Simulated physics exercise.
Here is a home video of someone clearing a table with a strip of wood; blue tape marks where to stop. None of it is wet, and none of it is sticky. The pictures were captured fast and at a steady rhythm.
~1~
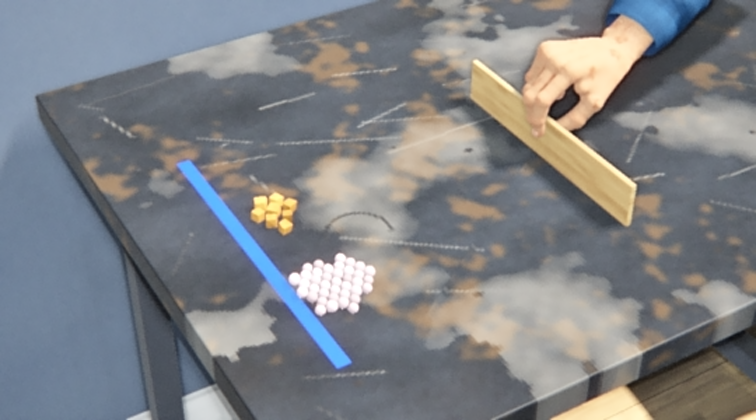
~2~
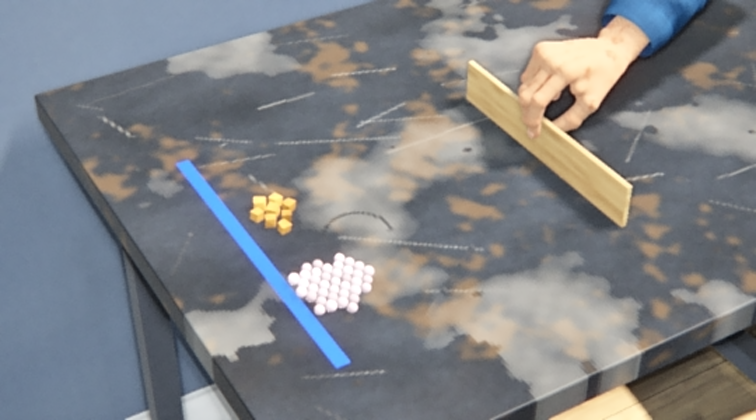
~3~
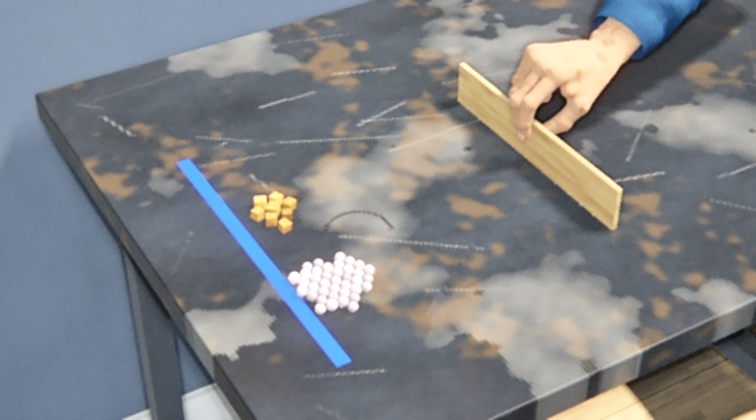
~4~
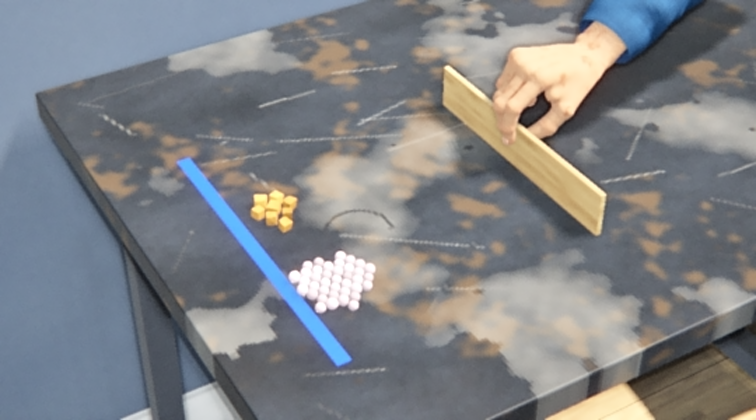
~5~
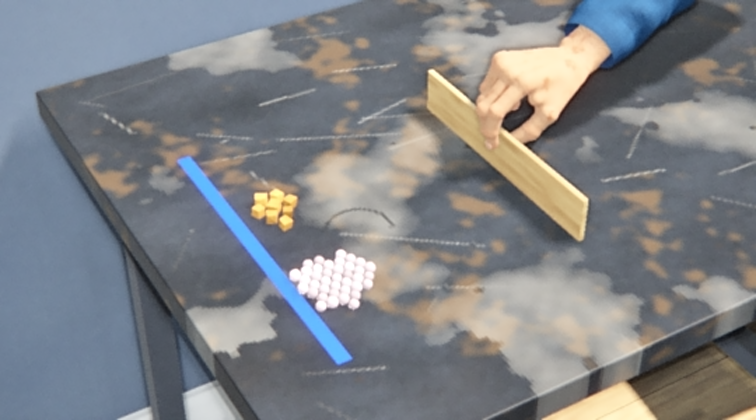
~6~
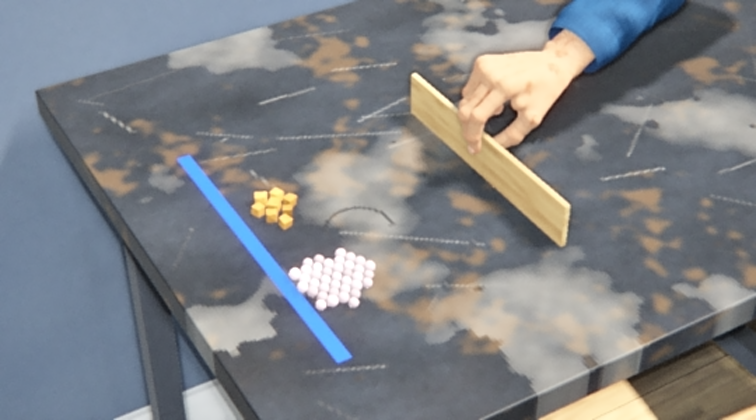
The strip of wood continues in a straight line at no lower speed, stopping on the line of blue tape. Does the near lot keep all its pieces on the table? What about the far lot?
Outcome: Near lot: Partial fall. Far lot: No fall.
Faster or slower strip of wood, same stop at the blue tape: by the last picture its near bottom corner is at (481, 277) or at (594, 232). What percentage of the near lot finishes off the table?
First 100 per cent, second 0 per cent.
Then, 0.38 s past the last view, strip of wood still moving, near (367, 176); near lot all on the table, its front near (303, 287); far lot all on the table, its front near (258, 210).
Then, 0.78 s past the last view, strip of wood stopped at the blue tape; near lot all on the table, its front near (217, 313); far lot all on the table, its front near (192, 236).
Then, 1.06 s past the last view, strip of wood stopped at the blue tape; near lot about half over the edge; far lot all on the table, its front near (191, 237).
Finally, strip of wood stopped at the blue tape; near lot all over the edge; far lot all on the table, its front near (191, 237).
